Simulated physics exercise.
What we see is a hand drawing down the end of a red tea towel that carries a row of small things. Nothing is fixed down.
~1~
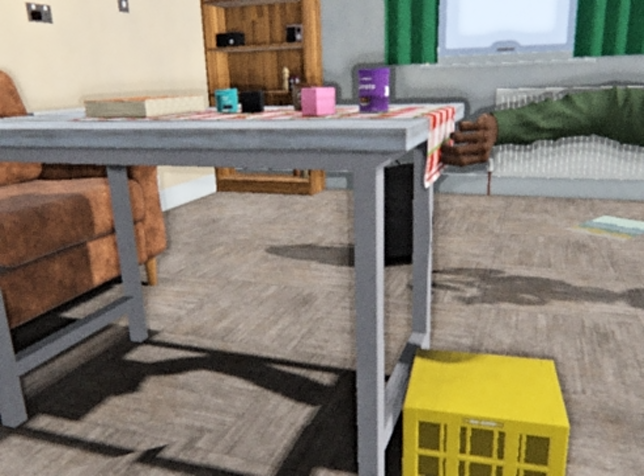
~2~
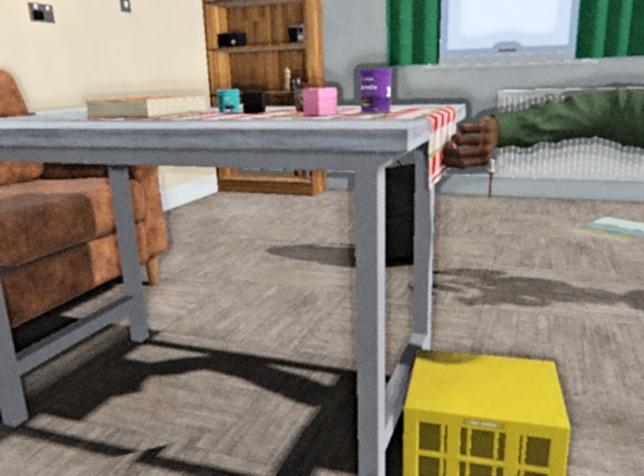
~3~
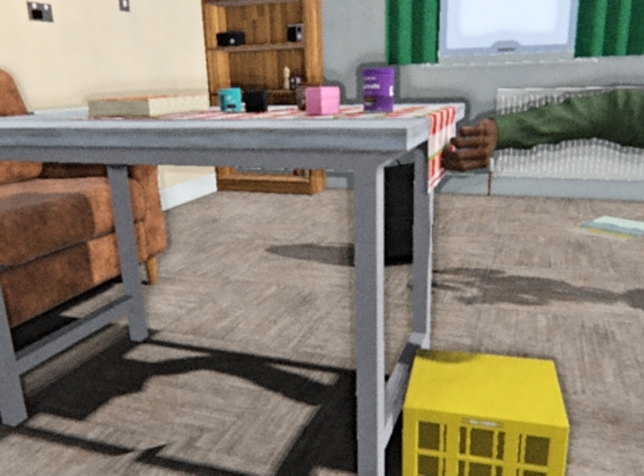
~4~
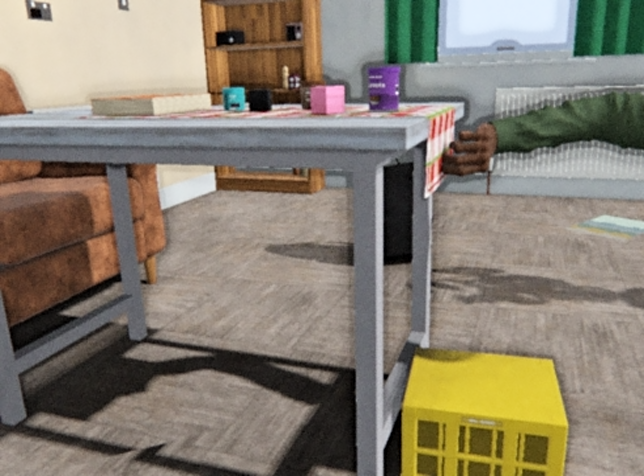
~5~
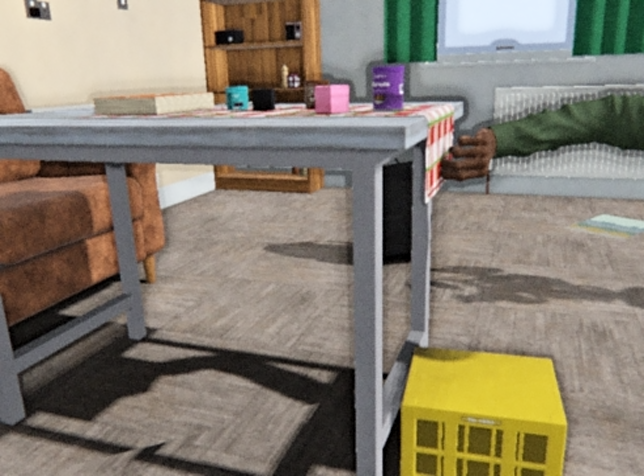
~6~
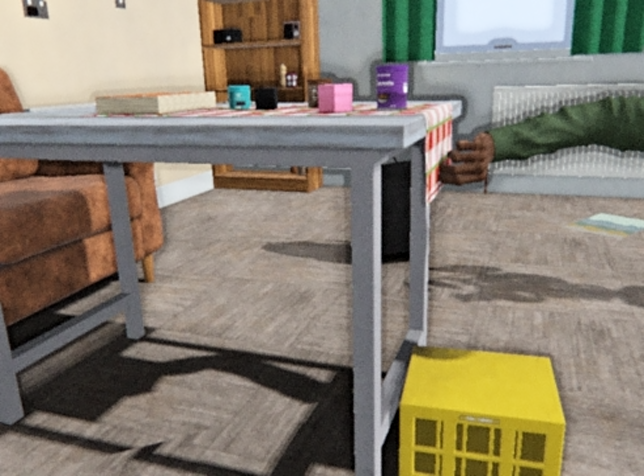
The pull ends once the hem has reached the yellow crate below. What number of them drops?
The count of fallen things is four.
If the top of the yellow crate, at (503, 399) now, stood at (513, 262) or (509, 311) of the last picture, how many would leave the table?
It would be 1 and 2.
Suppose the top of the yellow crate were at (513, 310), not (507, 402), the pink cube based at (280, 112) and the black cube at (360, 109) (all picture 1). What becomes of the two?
The pink cube remains up; the black cube drops off.
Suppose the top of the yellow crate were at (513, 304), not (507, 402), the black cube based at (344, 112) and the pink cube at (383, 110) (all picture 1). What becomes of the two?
The black cube is carried off; the pink cube comes down.
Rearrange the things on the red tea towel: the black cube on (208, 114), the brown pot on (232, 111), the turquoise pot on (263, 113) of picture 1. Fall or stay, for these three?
The black cube holds on; the brown pot does not fall; the turquoise pot goes over.
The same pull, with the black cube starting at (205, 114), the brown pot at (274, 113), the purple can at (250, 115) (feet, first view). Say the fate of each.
The black cube holds on, the brown pot drops off, the purple can is carried off.
A little later, hem near (440, 314); purple can and pink cube gone.
Next, hem on the crate; purple can, pink cube, brown pot and black cube gone.
When it is over, hem on the crate; purple can, pink cube, brown pot and black cube gone. It carries off four.
